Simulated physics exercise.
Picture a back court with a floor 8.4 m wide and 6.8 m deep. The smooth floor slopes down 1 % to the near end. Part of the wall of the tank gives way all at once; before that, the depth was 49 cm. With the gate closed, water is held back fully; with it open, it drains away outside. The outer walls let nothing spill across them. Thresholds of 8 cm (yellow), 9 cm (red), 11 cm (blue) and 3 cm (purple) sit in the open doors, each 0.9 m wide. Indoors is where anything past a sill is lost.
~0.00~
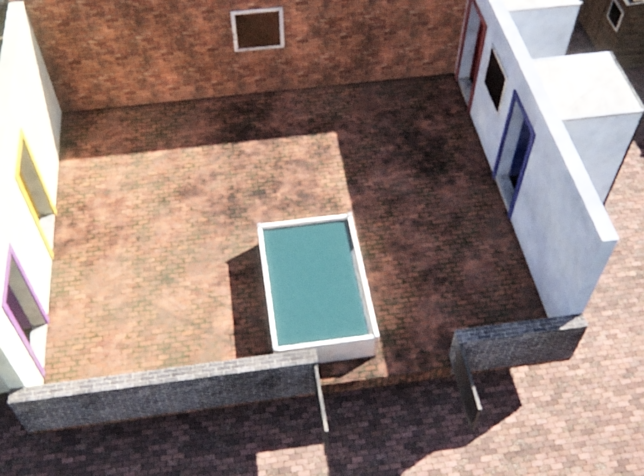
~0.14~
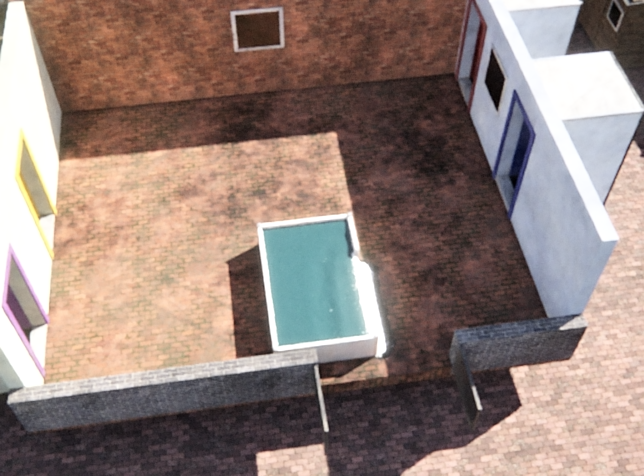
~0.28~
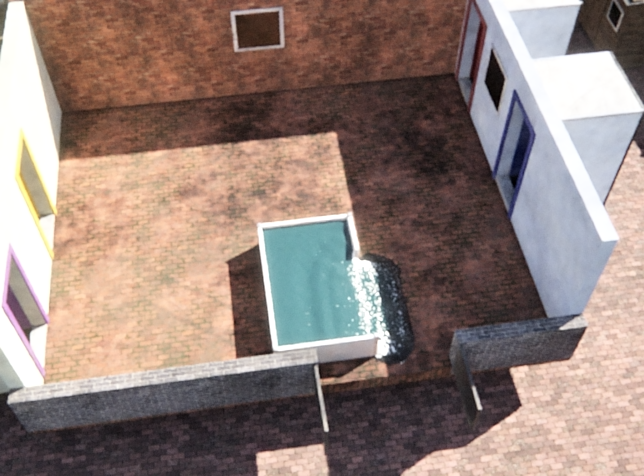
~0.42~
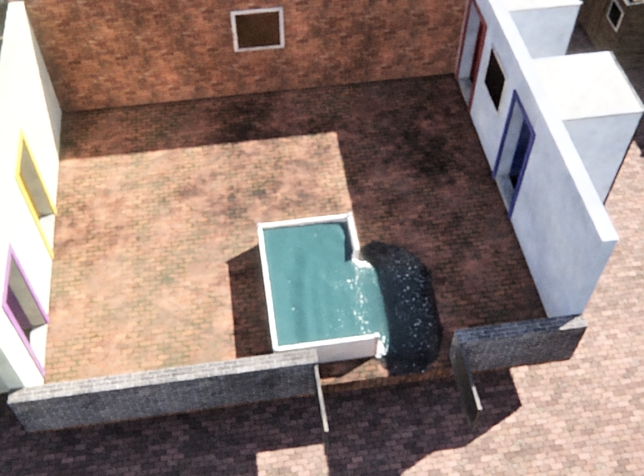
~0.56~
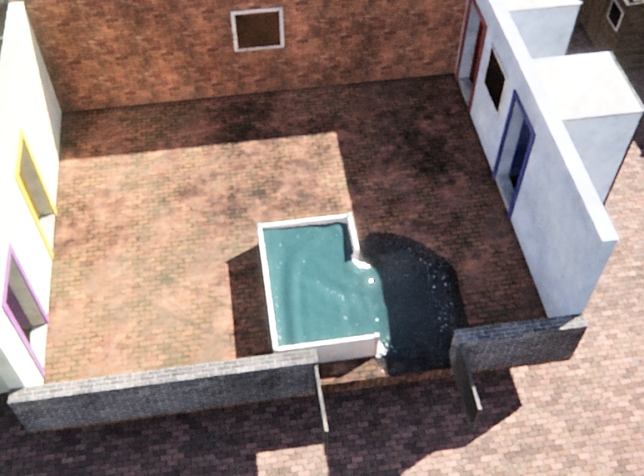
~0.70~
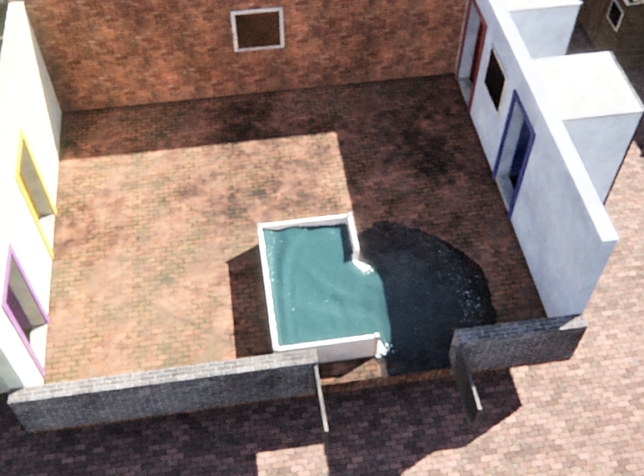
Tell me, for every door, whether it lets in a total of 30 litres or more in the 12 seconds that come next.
For every door: The yellow door does not; the red door does not; the blue door does not; the purple door does not.
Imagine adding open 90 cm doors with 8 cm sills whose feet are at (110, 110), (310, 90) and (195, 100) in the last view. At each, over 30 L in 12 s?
Less, less, less.
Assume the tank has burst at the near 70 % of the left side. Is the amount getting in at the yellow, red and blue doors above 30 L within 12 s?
Yellow: Within the limit; red: Within the limit; blue: Within the limit.
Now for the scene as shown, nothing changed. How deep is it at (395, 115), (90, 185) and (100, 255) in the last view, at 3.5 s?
Listed order: 0 / 0 / 0 cm.
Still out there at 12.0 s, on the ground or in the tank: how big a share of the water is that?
Close to 78 in a hundred remains.
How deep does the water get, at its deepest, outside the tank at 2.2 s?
It gets to some 39 cm.
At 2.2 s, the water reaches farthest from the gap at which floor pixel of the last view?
Point: Roughly (488, 173).
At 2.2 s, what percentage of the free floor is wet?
Wet share: About 15 %.
After 1.4 s water covers 15 % of the floor and is deepest (32 cm) near (547, 331); yellow door not reached, red door not reached, blue door not reached, purple door not reached.
After 2.2 s water covers 15 % of the floor and is deepest (39 cm) near (550, 340); yellow door not reached, red door not reached, blue door 11 cm at the sill, 0 L in, purple door not reached.
After 3.5 s water covers 25 % of the floor and is deepest (22 cm) near (466, 352); yellow door not reached, red door 1 cm at the sill, 0 L in, blue door 10 cm at the sill, 0 L in, purple door not reached.
After 7.0 s water covers 50 % of the floor and is deepest (10 cm) near (443, 100); yellow door not reached, red door 8 cm at the sill, 1 L in, blue door 6 cm at the sill, 1 L in, purple door not reached.
After 12.0 s water covers 80 % of the floor and is deepest (6 cm) near (273, 235); yellow door 3 cm at the sill, 0 L in, red door 3 cm at the sill, 2 L in, blue door 4 cm at the sill, 1 L in, purple door not reached.
